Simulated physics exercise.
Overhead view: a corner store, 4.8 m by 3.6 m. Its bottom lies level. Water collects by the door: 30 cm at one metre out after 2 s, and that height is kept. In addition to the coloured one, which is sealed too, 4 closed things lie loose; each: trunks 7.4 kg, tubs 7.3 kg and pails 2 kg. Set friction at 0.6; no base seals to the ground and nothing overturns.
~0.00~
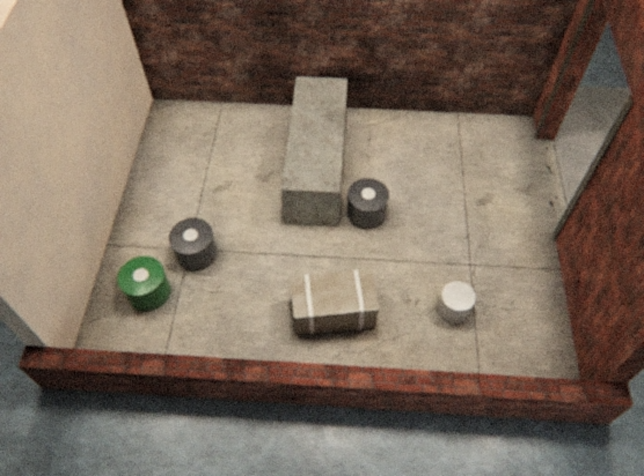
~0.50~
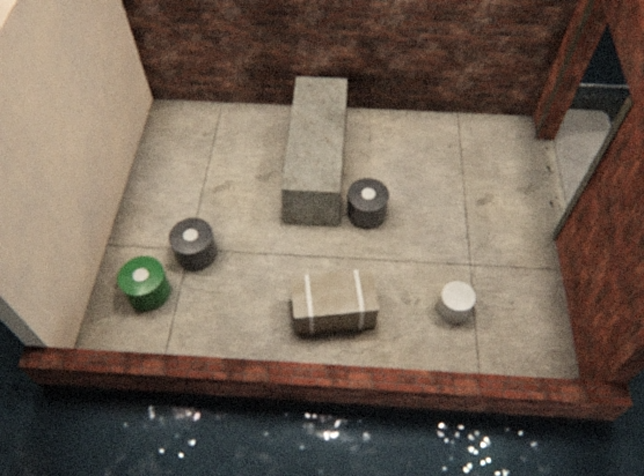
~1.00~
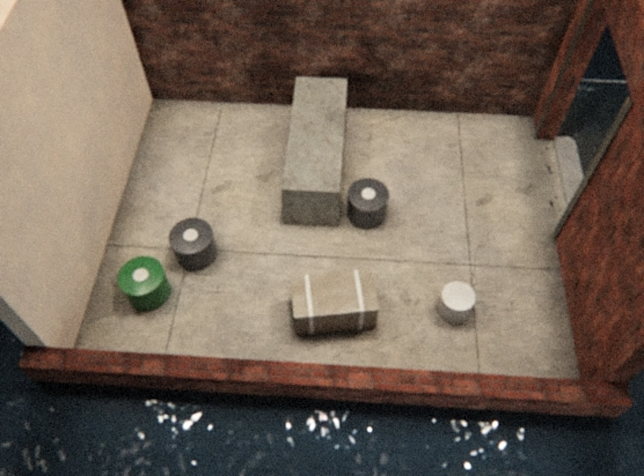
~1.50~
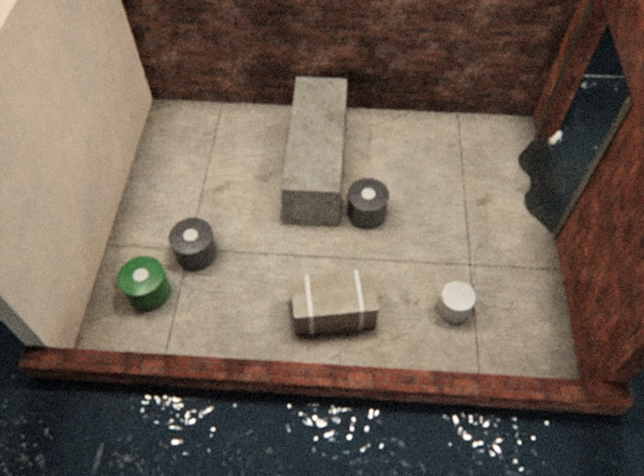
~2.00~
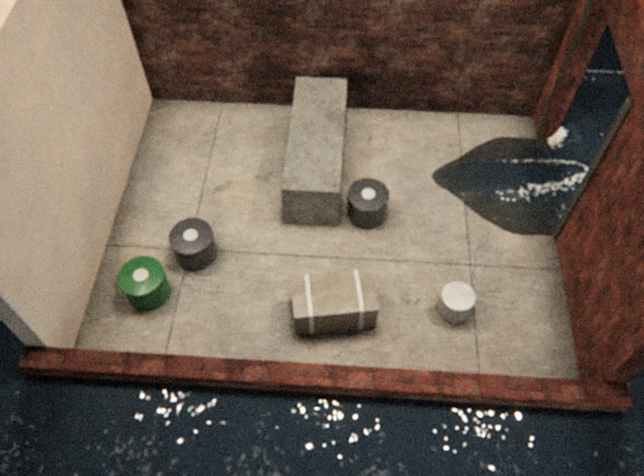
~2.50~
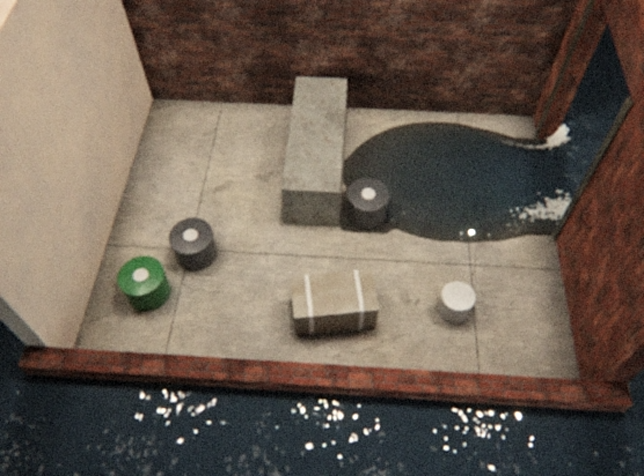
A walled room sat with a gray block, a strapped box and small tubs on its floor as dark water rose outside, then spread in through the right doorway to the block; nothing inside shifted.
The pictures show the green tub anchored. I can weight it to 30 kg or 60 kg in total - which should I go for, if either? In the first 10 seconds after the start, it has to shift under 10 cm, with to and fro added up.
Make it 60 kg.
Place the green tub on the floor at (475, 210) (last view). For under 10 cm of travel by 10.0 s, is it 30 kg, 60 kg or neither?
It turns out that the heavier alone succeeds.
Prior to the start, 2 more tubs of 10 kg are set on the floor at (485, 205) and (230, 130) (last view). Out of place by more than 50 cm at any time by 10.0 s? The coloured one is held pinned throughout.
First one: Beyond the limit; second one: Beyond the limit.
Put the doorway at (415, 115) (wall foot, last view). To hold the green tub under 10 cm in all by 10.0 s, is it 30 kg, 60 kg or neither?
If so, then only the second option works.
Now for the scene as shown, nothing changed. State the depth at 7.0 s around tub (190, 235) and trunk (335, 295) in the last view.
Depths: Near 6 cm, then near 15 cm.
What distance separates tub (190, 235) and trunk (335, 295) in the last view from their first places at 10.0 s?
The first is 60 cm from its start, the second 150 cm.
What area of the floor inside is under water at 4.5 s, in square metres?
Near 12 m2 in all.
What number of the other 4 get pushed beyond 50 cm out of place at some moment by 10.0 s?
4 of them.
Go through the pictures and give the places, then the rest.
The first frame shows the green tub at (141, 275) rests on the ground; 0.0 m2 under water; 0 of 5 have shifted.
The second frame shows the green tub at (141, 275) rests on the ground; 0.0 m2 under water; 0 of 5 have shifted.
The third frame shows the green tub at (141, 275), on the bottom; 0.0 m2 under water; 0 of 5 have shifted.
The fourth frame shows the green tub at (141, 275) rests on the ground; water covers 0.2 m2; 0 of 5 have shifted.
The fifth frame shows the green tub at (141, 275), on the bottom; water covers 1.2 m2; 0 of 5 have shifted.
The sixth frame shows the green tub at (141, 275) rests on the ground; water covers 3.2 m2; 0 of 5 have shifted.
After 3.5 s the green tub would be 0 cm from its start with 30 kg and 0 cm from its start with 60 kg; 0 cm of water round it then.
After 4.5 s the green tub would be 0 cm from its start with 30 kg and 0 cm from its start with 60 kg; 2 cm of water round it then.
After 7.0 s the green tub would be 0 cm from its start with 30 kg and 0 cm from its start with 60 kg; 10 cm of water round it then.
After 10.0 s the green tub would be 86 cm from its start with 30 kg and 0 cm from its start with 60 kg; 13 cm of water round it then.
